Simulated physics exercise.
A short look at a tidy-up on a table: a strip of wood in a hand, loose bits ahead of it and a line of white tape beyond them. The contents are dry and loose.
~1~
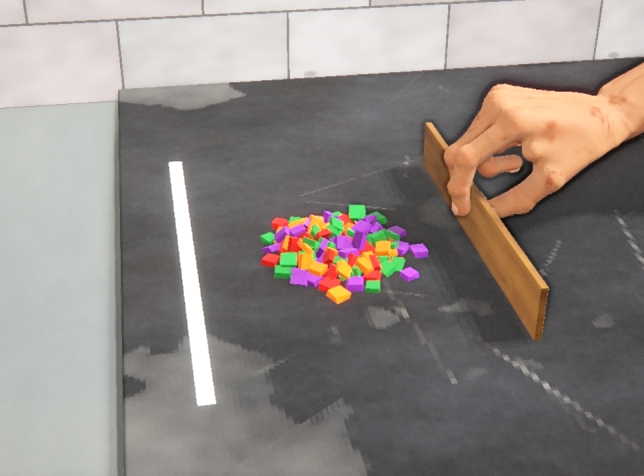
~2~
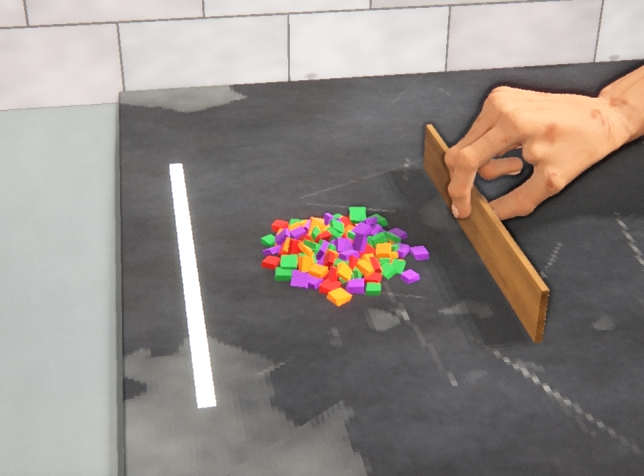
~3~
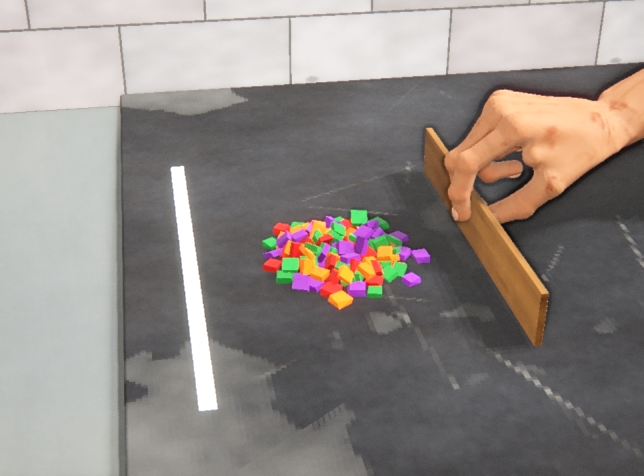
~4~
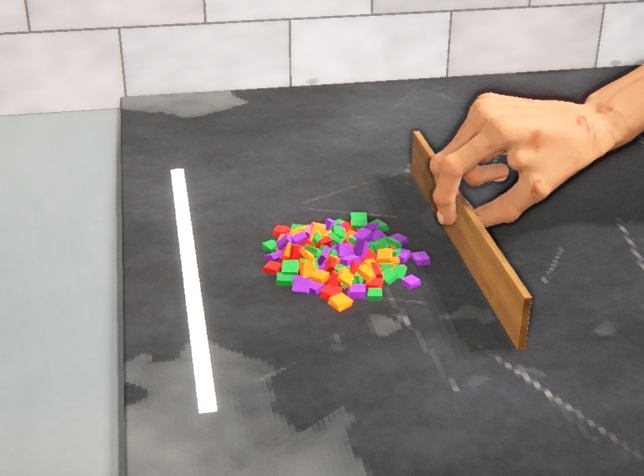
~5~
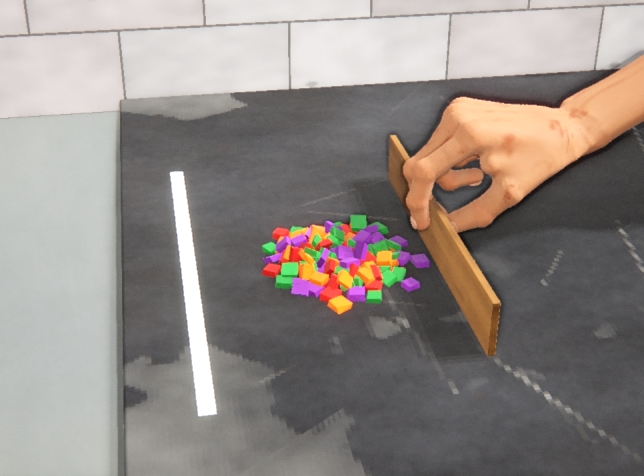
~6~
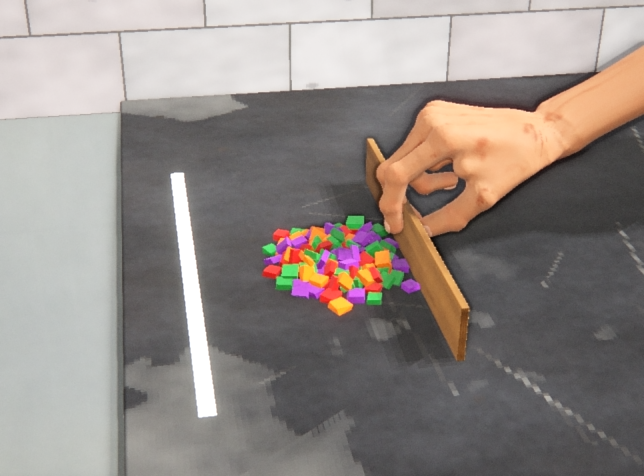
A hand holds a wooden strip still, then slides it left to a colourful tile heap.
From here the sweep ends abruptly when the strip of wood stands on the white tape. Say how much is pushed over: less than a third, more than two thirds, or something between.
Lost: Between a third and two thirds of the heap.
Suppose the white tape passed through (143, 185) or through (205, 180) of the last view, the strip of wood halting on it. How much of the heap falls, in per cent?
Roughly 90 per cent, and 10 per cent.
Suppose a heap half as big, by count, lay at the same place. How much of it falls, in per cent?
Roughly 30 in a hundred.
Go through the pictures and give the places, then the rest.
In the first picture, strip of wood (532, 298), at rest; white tape (176, 171), about a palm's width from the edge; edge at (120, 272); the heap (335, 244), mosaic tiles.
In the second picture, strip of wood (532, 300), at rest.
In the third picture, strip of wood (532, 303); the heap (337, 249).
In the fourth picture, strip of wood (515, 307).
In the fifth picture, strip of wood (485, 313); the heap (336, 254).
In the sixth picture, strip of wood (455, 318); white tape (178, 182); edge at (122, 283); the heap (336, 256), just a few pushed along.
Just after the last frame, strip of wood still moving, near (292, 219); heap all on the table, its front near (178, 263).
A moment on, strip of wood stopped at the white tape; heap roughly a third over the edge.
Further on, strip of wood stopped at the white tape; heap roughly half over the edge.
When it is over, strip of wood stopped at the white tape; heap roughly half over the edge.
